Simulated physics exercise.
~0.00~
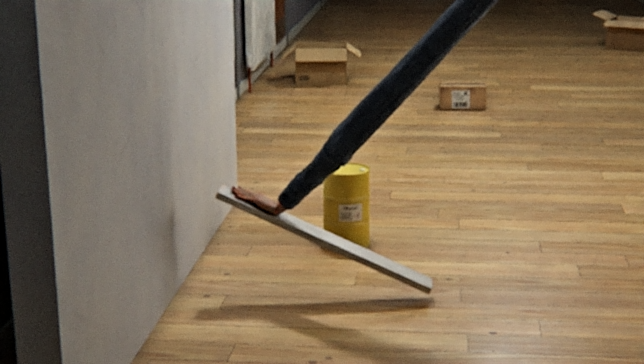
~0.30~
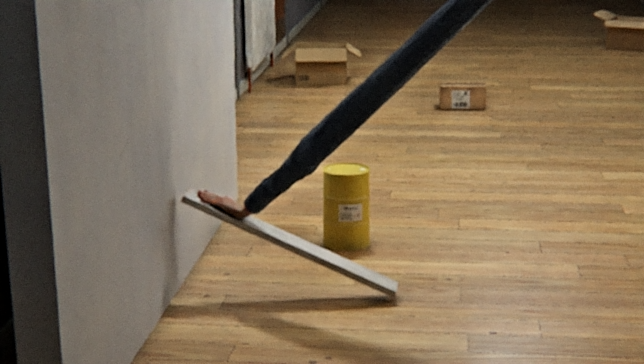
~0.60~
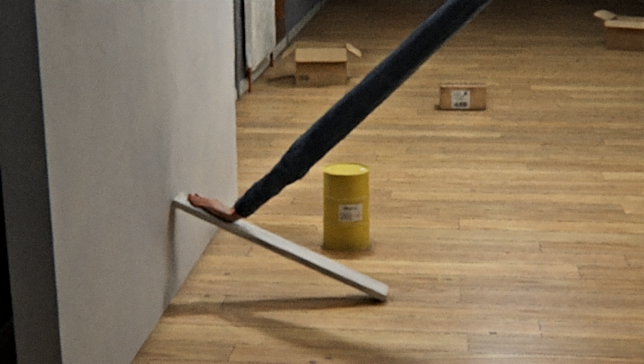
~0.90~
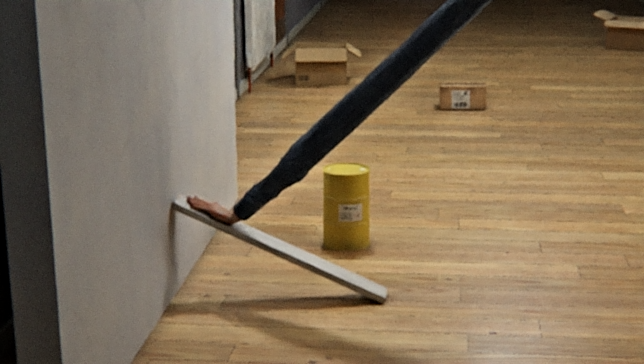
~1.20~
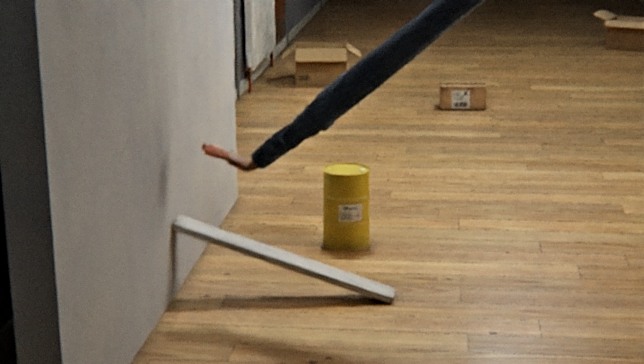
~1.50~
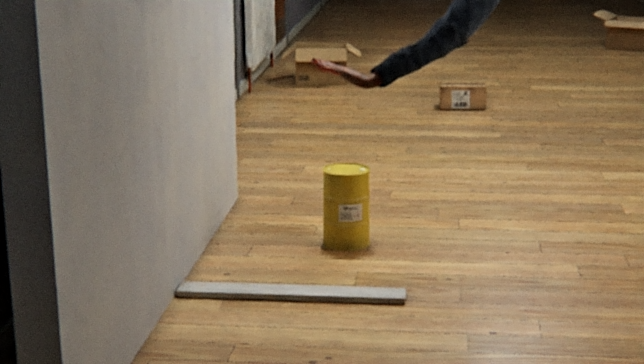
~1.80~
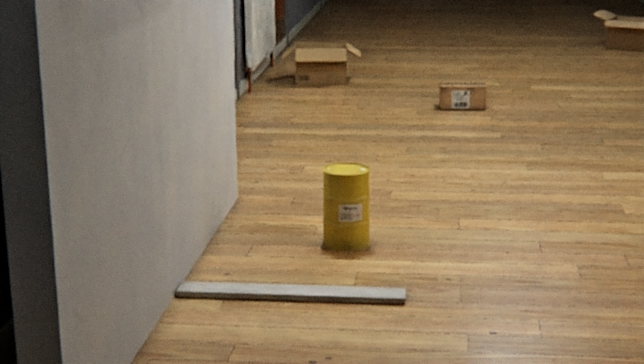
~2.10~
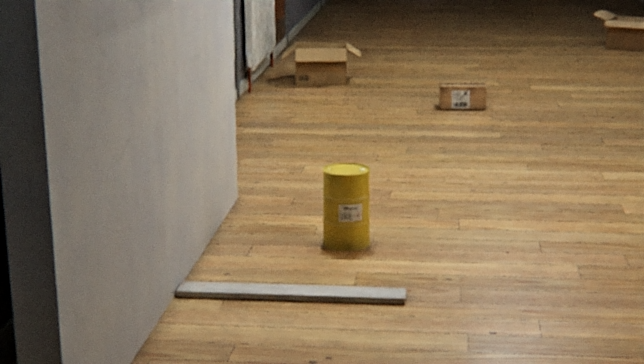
A white plank is leaned against a wall by a hand, then slips flat once released.
